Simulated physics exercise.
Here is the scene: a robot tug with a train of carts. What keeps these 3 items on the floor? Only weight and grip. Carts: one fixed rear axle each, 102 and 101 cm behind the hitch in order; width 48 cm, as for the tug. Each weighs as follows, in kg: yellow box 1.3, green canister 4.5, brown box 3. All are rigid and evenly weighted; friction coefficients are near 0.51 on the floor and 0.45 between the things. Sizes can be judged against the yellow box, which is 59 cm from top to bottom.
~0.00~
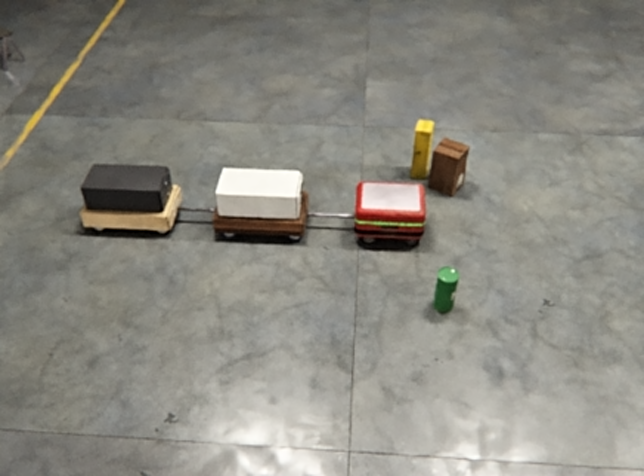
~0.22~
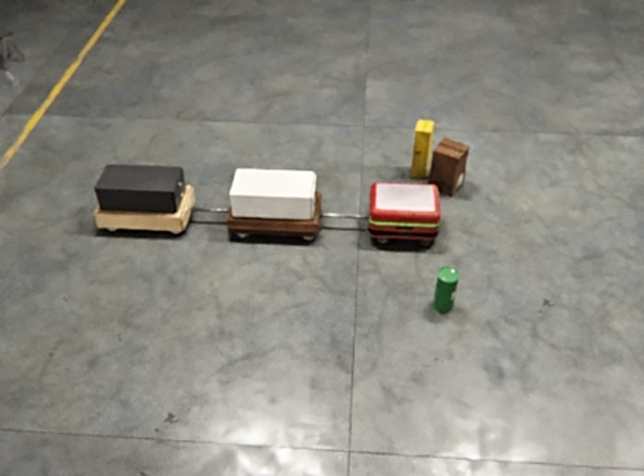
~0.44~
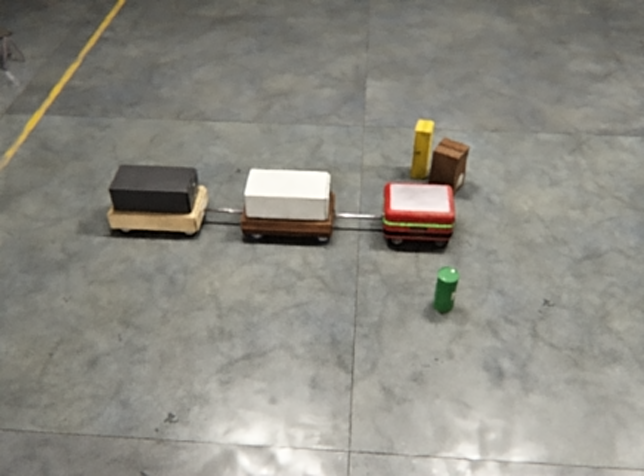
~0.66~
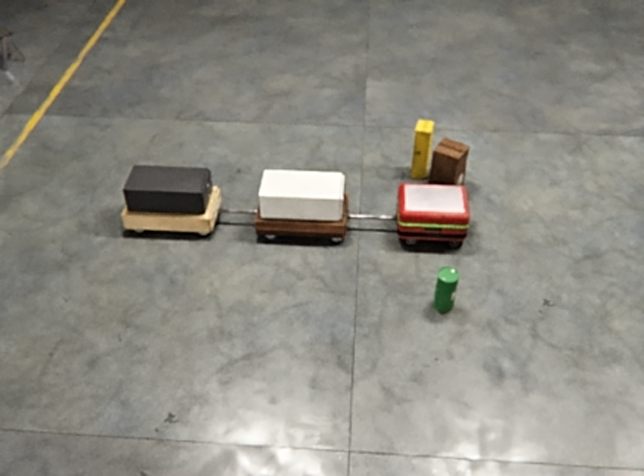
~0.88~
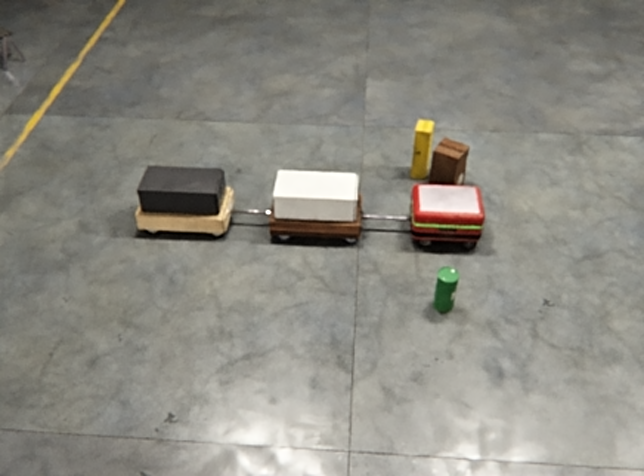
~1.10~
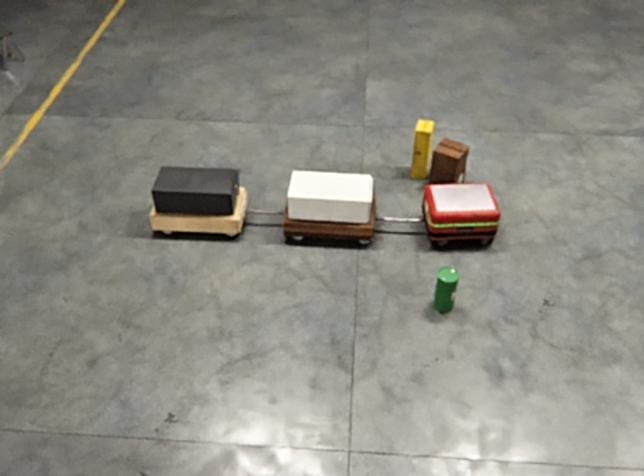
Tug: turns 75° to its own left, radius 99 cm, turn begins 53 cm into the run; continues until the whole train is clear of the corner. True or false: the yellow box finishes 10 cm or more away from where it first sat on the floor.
False.
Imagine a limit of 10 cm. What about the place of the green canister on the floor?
As for the green canister, it stays where it was.
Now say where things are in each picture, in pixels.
In the first picture, tug has run 0 cm; yellow box (422, 150); green canister (446, 290).
In the second picture, tug has run 13 cm; green canister (446, 290); brown box (448, 167).
In the third picture, tug has run 26 cm; green canister (446, 290); brown box (448, 167).
In the fourth picture, tug has run 39 cm; green canister (446, 290); brown box (448, 167).
In the fifth picture, tug has run 52 cm; green canister (446, 290); brown box (448, 167).
In the sixth picture, tug has run 65 cm; yellow box (422, 150); green canister (446, 290).
By 2.60 s, tug has run 153 cm.
By 4.90 s, tug has run 289 cm; brown box 17 cm from its spot.
By 6.80 s, tug has run 401 cm; brown box 47 cm from its spot.
When it is over (8.9 s), not toppled but over 10 cm from the start, brown box; the other 2 within 10 cm of the start. End places, in pixels of the last picture, yellow box near (422, 150).
